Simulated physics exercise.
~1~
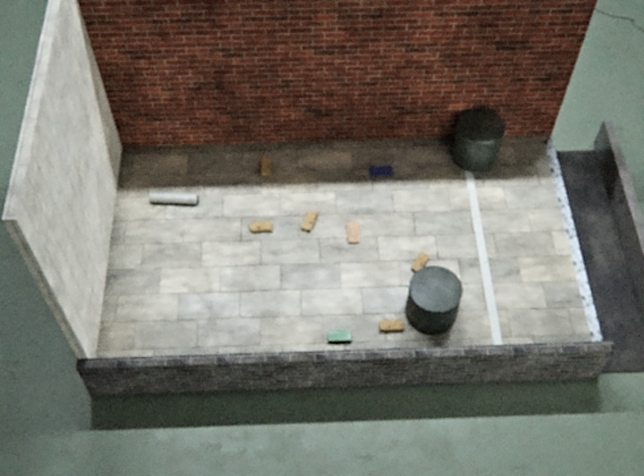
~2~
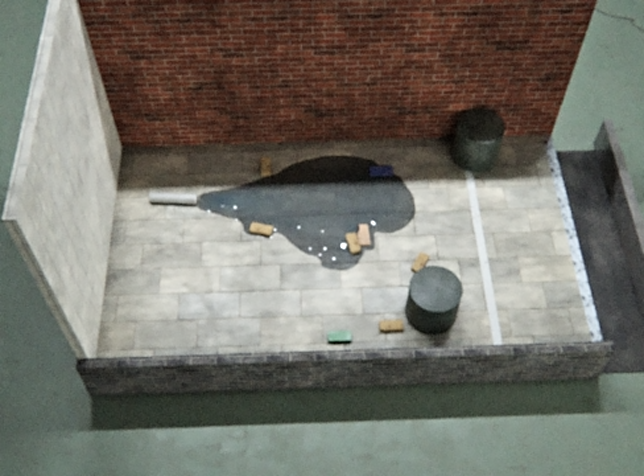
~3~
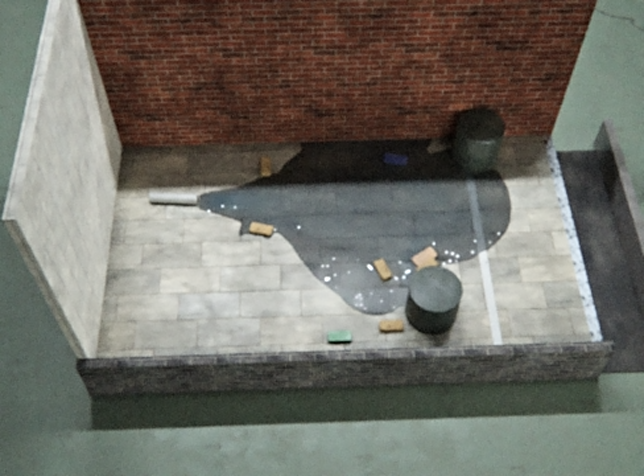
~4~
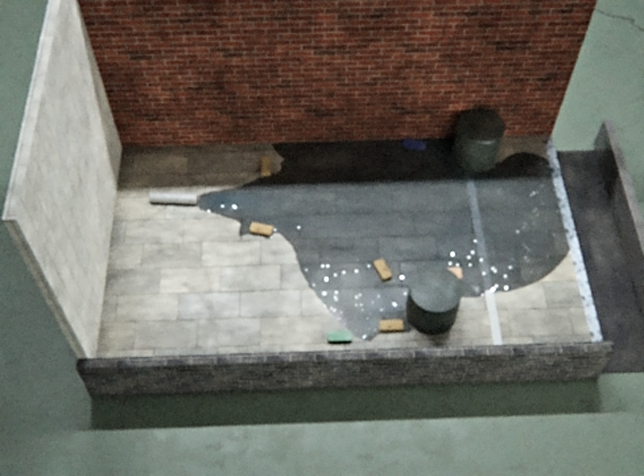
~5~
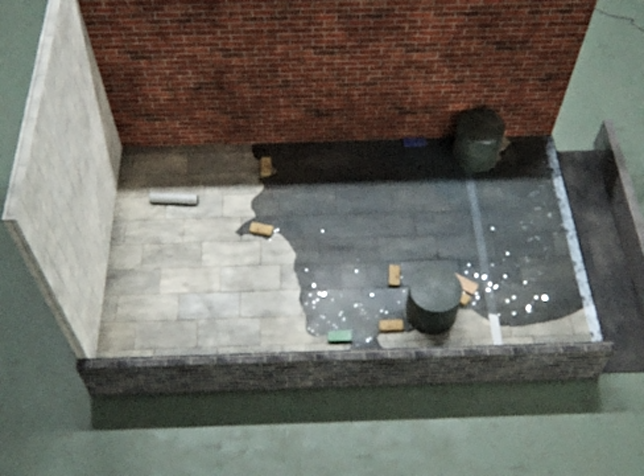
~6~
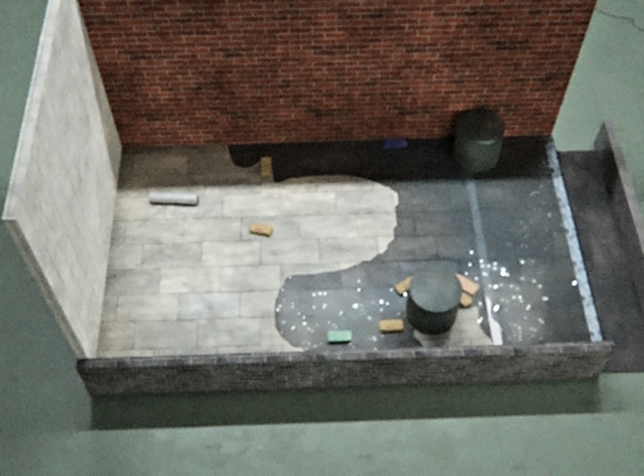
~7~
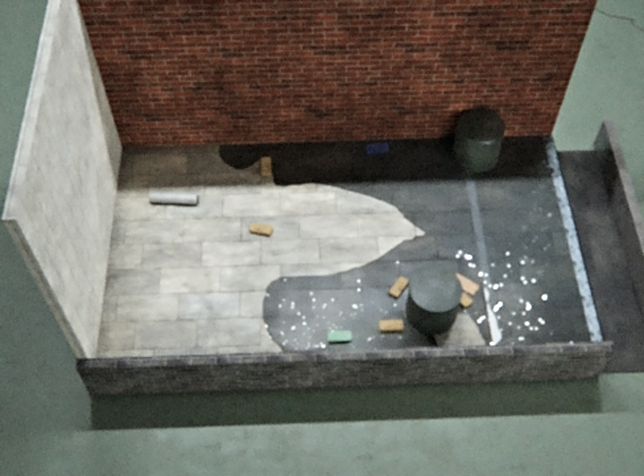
The clip opens on a dry paved bay with a brick wall behind, two dark drums, a white line toward the right and small coloured blocks and boards scattered about. Dark water spreads rightward from the pipe at the left, dotted with white flecks, and carries a few orange and yellowish pieces toward the nearer drum. The blue board drifts right along the back toward the farther drum as the water crosses the line. The flow then stops and pale paving reappears at the left. The blue board slides back left, ending short of the line, while the green block stays near the front edge and several orange pieces rest around the nearer drum.
